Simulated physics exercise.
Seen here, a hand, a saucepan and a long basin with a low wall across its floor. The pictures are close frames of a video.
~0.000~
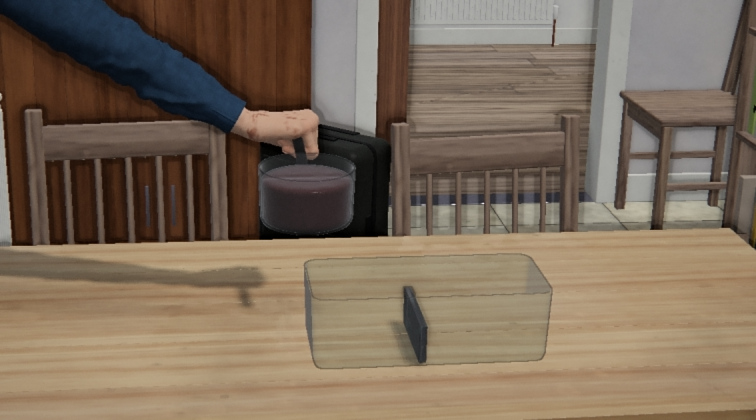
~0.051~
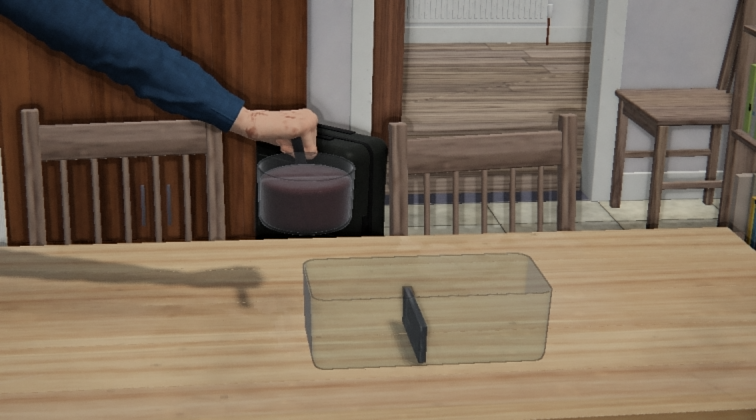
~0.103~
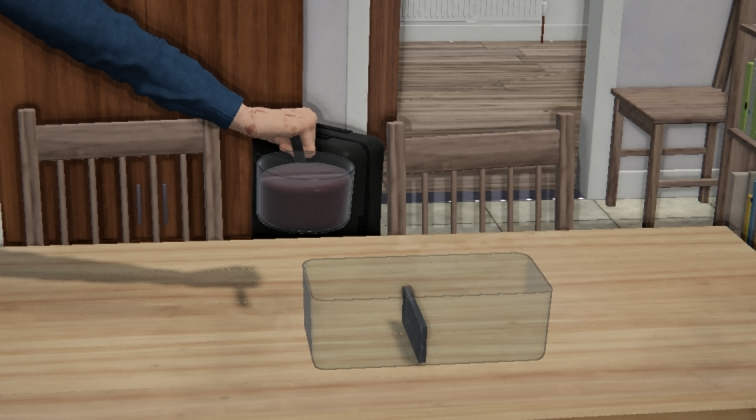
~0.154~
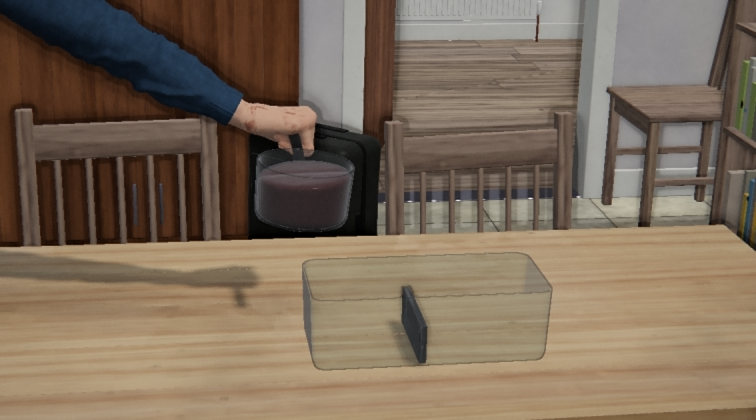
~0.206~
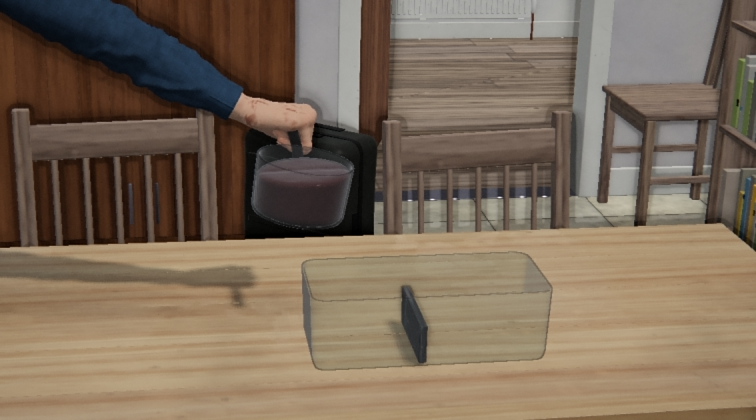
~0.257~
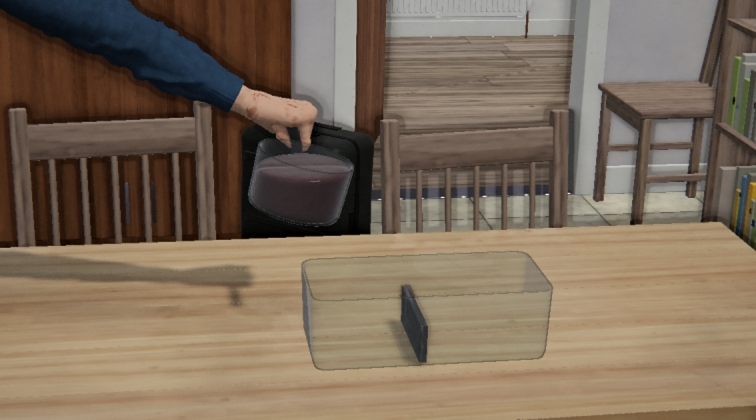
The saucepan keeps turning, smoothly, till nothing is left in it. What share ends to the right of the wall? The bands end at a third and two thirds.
In the end above two thirds is right of the wall.
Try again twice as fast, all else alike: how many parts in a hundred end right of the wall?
Close to 70 per cent.
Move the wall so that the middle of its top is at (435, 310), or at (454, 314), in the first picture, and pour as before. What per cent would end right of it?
The first gives 50 %, the second 10 %.
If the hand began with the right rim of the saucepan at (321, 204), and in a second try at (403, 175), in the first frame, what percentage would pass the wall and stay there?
Roughly 5 per cent, and 95 per cent.
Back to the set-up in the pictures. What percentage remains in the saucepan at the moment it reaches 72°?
Near 60 %.
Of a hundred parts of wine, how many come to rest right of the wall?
It comes to 90 per cent or so.
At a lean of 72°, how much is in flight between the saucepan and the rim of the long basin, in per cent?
Some 35 per cent.
After 0.67 s the tilt is 72° and 62 per cent is still to pour, 4 is left of the wall and 0 right of it.
After 0.98 s the tilt is 107° and 9 per cent is still to pour, 7 is left of the wall and 60 right of it.
After 1.29 s the tilt is 113° and 0 per cent is still to pour, 10 is left of the wall and 87 right of it.
After 1.64 s the tilt is 113° and 0 per cent is still to pour, 11 is left of the wall and 88 right of it.
In the end 11 per cent lies left of the wall, 88 right of it and 2 outside.
